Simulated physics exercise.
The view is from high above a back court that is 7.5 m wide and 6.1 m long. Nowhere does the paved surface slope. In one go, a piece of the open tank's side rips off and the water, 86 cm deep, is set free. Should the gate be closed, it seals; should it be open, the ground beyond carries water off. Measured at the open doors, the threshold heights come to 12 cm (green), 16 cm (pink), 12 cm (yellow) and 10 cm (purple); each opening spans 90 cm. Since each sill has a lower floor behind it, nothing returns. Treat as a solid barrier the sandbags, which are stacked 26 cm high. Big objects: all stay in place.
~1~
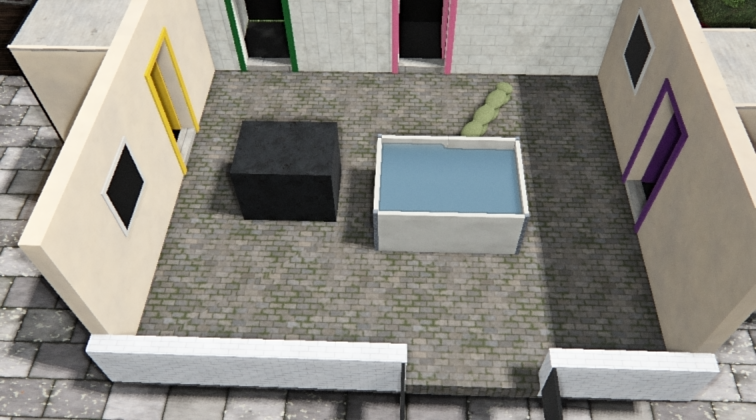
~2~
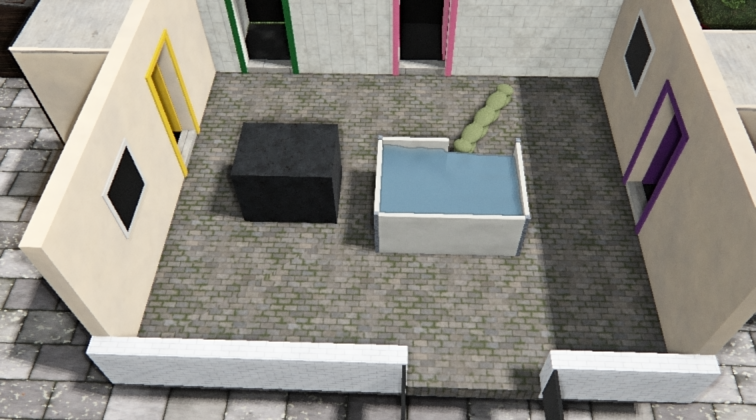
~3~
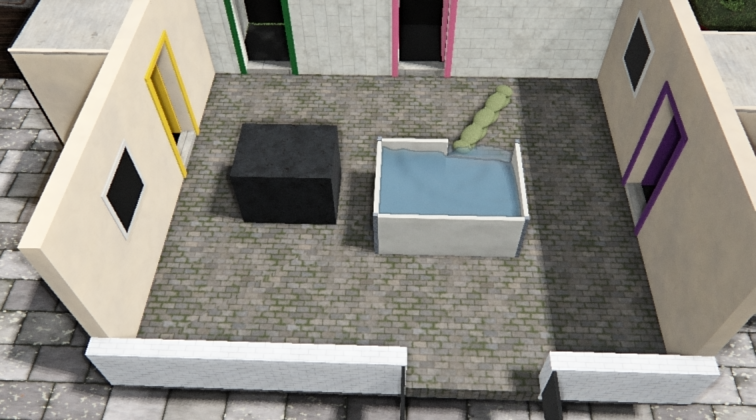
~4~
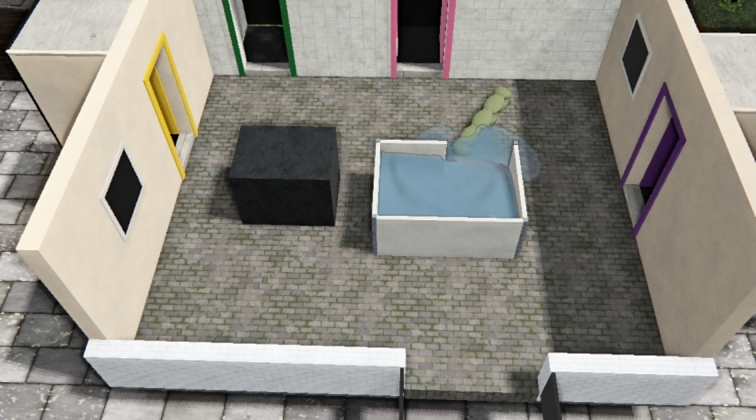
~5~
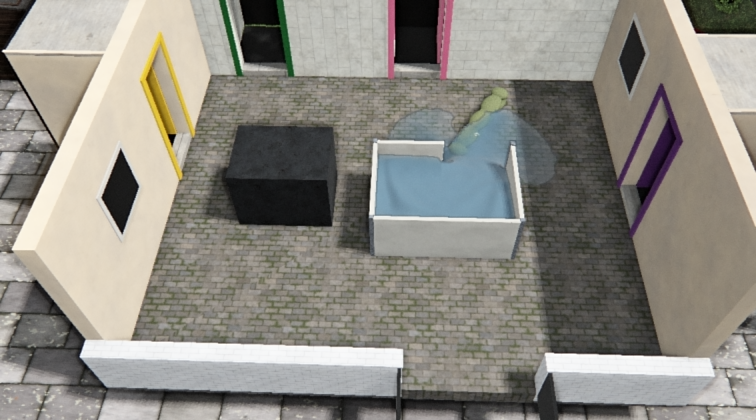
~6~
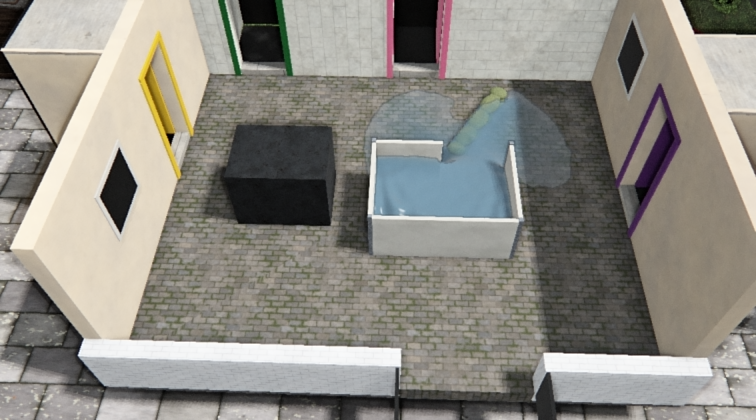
In this clip, part of the far side of a white, water-filled open tank gives way beside a black block in a walled courtyard, and water pours out, fanning across the paving around a row of greenish sandbags.
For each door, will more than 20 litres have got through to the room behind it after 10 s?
The green door: No, not more than 20 litres; the pink door: No, not more than 20 litres; the yellow door: No, not more than 20 litres; the purple door: No, not more than 20 litres.
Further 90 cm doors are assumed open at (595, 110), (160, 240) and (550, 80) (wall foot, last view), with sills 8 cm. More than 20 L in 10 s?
First doorway gets there, second falls short, third gets there.
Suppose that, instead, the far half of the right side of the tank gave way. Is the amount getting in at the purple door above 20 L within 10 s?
Purple: Exceeds.
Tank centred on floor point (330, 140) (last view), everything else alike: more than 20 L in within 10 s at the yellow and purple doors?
Yellow: Within limit; purple: Within limit.
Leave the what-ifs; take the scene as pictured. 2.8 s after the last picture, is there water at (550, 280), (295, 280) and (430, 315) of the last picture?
Listed in sequence, the spots are drenched, bone dry and bone dry.
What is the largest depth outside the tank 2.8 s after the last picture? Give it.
I'd put it at close to 28 cm.
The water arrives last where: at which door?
Yellow.
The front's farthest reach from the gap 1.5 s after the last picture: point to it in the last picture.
Point: Roughly (209, 78).
Then, 0.7 s after the last picture water covers 30 % of the floor and is deepest (68 cm) near (590, 86); green door not reached, pink door 15 cm at the sill, 0 L in, yellow door not reached, purple door not reached.
Then, 1.5 s after the last picture water covers 35 % of the floor and is deepest (46 cm) near (590, 86); green door 7 cm at the sill, 0 L in, pink door 13 cm at the sill, 1 L in, yellow door not reached, purple door not reached.
Then, 2.8 s after the last picture water covers 55 % of the floor and is deepest (28 cm) near (585, 105); green door 6 cm at the sill, 0 L in, pink door 16 cm at the sill, 2 L in, yellow door 2 cm at the sill, 0 L in, purple door 9 cm at the sill, 0 L in.
Then, 5.3 s after the last picture water covers 75 % of the floor and is deepest (17 cm) near (580, 85); green door 8 cm at the sill, 0 L in, pink door 4 cm at the sill, 3 L in, yellow door 14 cm at the sill, 0 L in, purple door 8 cm at the sill, 0 L in.
Then, 9.3 s after the last picture water covers 95 % of the floor and is deepest (10 cm) near (343, 370); green door 8 cm at the sill, 1 L in, pink door 2 cm at the sill, 3 L in, yellow door 7 cm at the sill, 4 L in, purple door 6 cm at the sill, 0 L in.
